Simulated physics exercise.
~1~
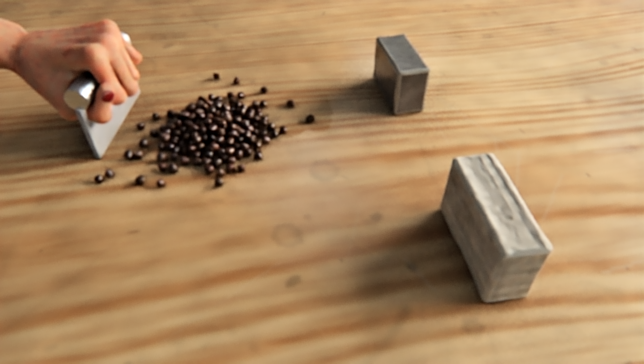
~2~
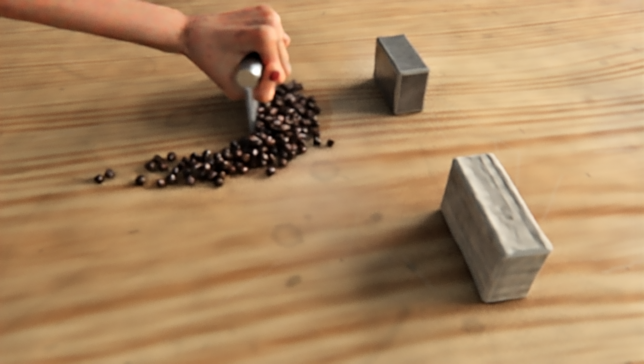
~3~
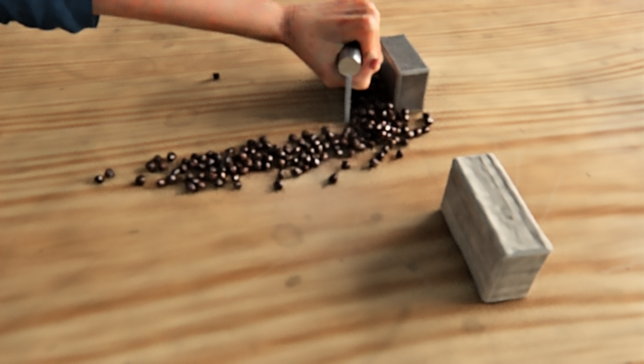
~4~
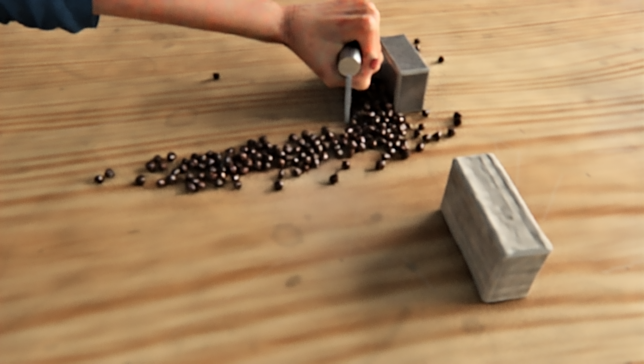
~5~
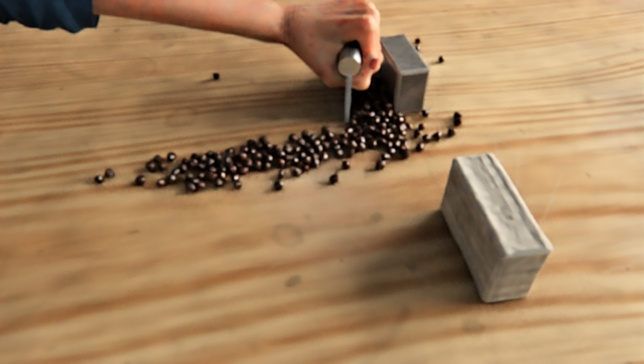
A heap of dark brown coffee beans lies on a pale, grained wooden table, seen from above at an angle, with two grey blocks standing to the right, one farther back and one nearer. At the upper left, a hand grips a metal scraper with a flat blade beside the beans. The hand pushes the scraper rightwards through the heap, drawing the beans into a long trail. It stops against the far block, and a few beans scatter beyond and beside it. Hand and scraper then stay still, with most beans strewn to the left of the blocks.
